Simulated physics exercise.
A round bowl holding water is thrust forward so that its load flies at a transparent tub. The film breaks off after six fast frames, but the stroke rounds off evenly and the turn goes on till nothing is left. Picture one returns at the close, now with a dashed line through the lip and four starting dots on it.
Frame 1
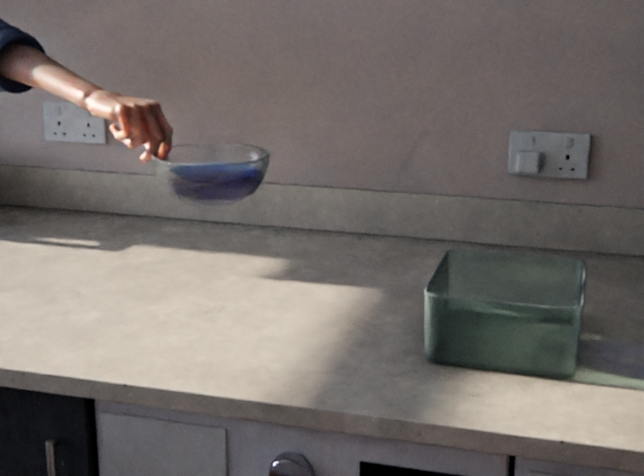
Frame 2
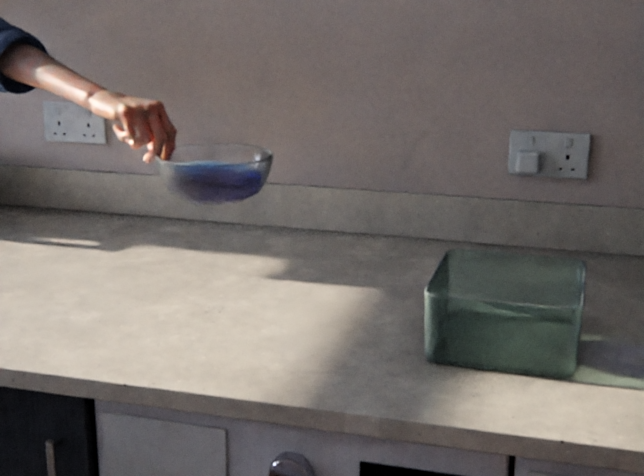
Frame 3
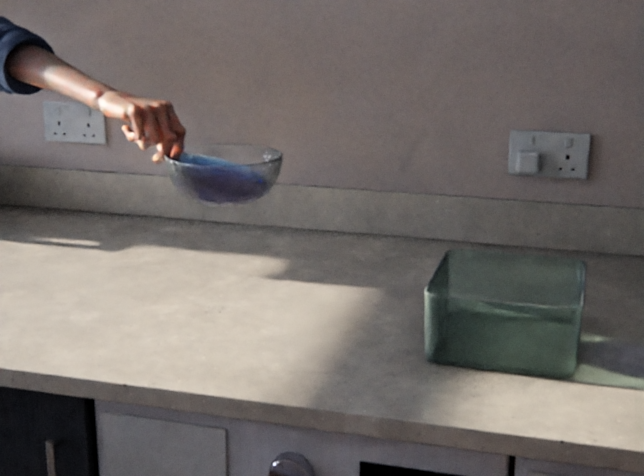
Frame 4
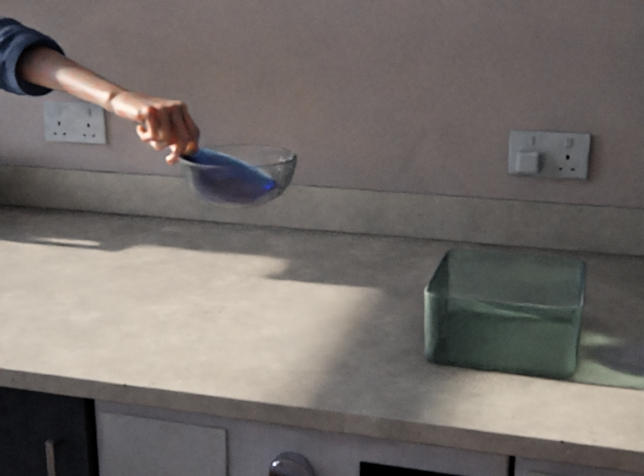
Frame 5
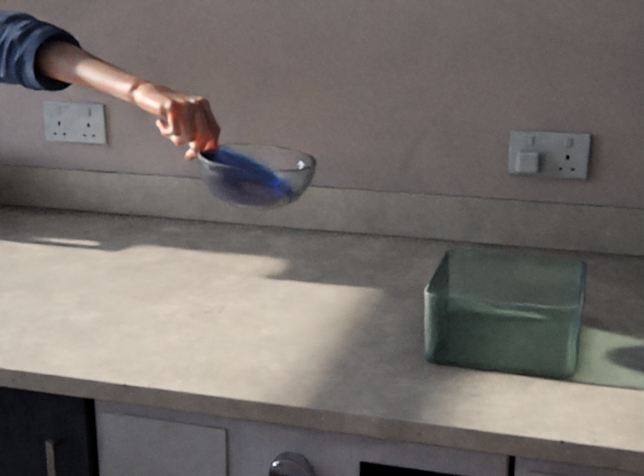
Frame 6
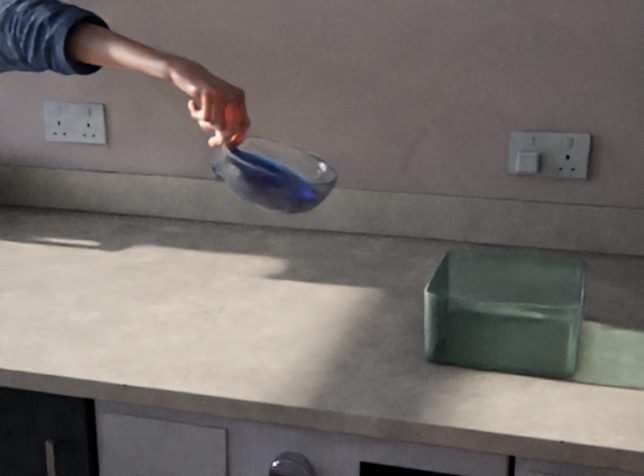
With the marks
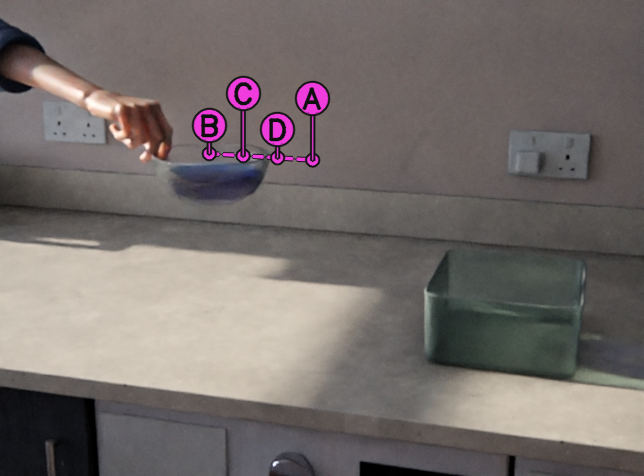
A hand held a clear round bowl of blue water above a counter, then moved it right toward a greenish see-through tub, the water sloshing up the hand's side as the bowl tilted rightward.
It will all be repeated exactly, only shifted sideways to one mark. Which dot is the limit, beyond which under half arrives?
It is A.
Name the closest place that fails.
That is place D.
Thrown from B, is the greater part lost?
Yes, that goes wrong.
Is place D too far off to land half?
Yes, that goes wrong.
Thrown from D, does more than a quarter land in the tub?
Yes.
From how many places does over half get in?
One of the four.
On the marked copy, A at (312, 160); B at (209, 153); C at (243, 155); D at (277, 157).
With A, about 64 % lands in the tub, 24 % falls short and 12 % goes beside or beyond.
With B, about 0 % lands in the tub, 99 % falls short.
With C, about 5 % lands in the tub, 92 % falls short and 3 % goes beside or beyond.
With D, about 32 % lands in the tub, 57 % falls short and 11 % goes beside or beyond.
